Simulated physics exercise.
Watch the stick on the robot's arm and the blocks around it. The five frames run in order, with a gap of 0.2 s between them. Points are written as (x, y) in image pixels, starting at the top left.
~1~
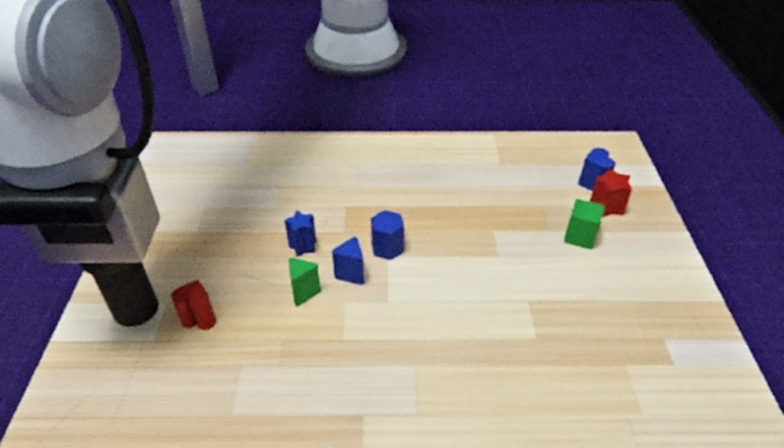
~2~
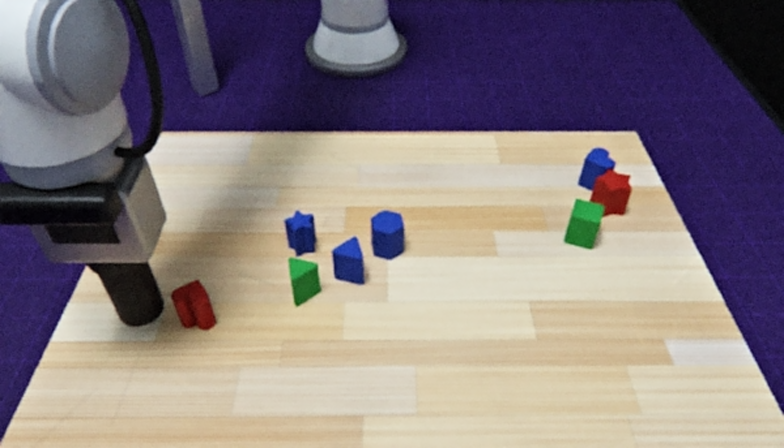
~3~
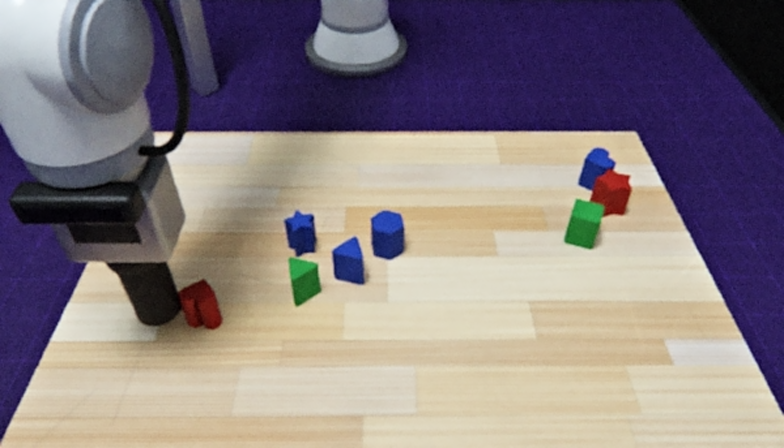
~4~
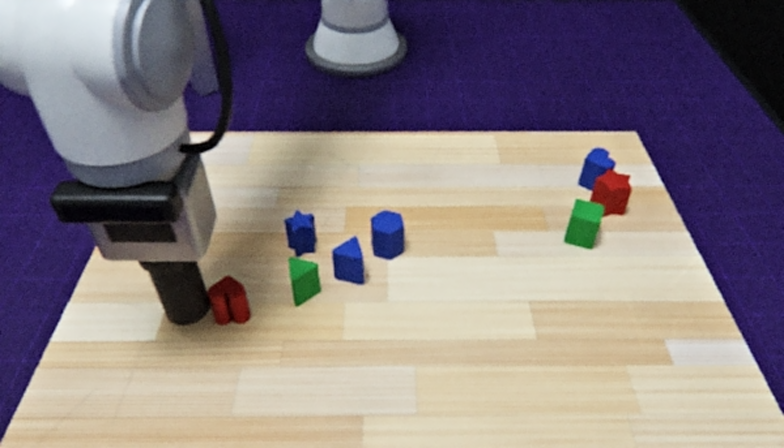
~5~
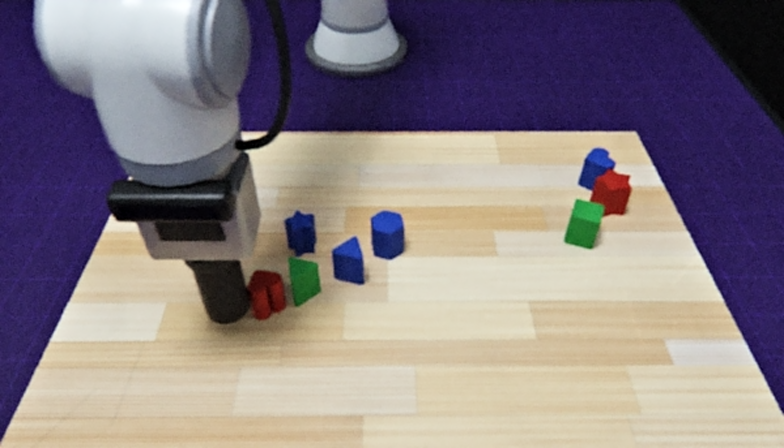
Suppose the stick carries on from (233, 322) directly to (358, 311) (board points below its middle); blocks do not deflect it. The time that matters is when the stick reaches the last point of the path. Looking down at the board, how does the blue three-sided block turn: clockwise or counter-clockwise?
Answer: With the clock.
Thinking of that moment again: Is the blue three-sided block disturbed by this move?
That block slides.
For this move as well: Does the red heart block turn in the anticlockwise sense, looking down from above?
My answer is yes.
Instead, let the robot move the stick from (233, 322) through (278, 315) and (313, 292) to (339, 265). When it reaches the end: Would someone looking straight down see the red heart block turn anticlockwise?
Yes, it checks out.
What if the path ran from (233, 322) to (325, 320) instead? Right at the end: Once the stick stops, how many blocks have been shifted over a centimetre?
A pair of blocks is moved.
On the path given first. One third of the way, stick at (272, 303); red heart block at (294, 269), turned 65° anticlockwise; green three-sided block at (316, 259).
Two thirds of the way, stick at (317, 299); red heart block at (313, 261), turned 100° anticlockwise; green three-sided block at (332, 250), turned 35° anticlockwise; blue three-sided block at (355, 238), turned 45° clockwise.
At the end, stick at (357, 296); red heart block at (313, 261), turned 105° anticlockwise; green three-sided block at (332, 250), turned 35° anticlockwise; blue three-sided block at (355, 238), turned 45° clockwise; blue six-sided block unmoved.
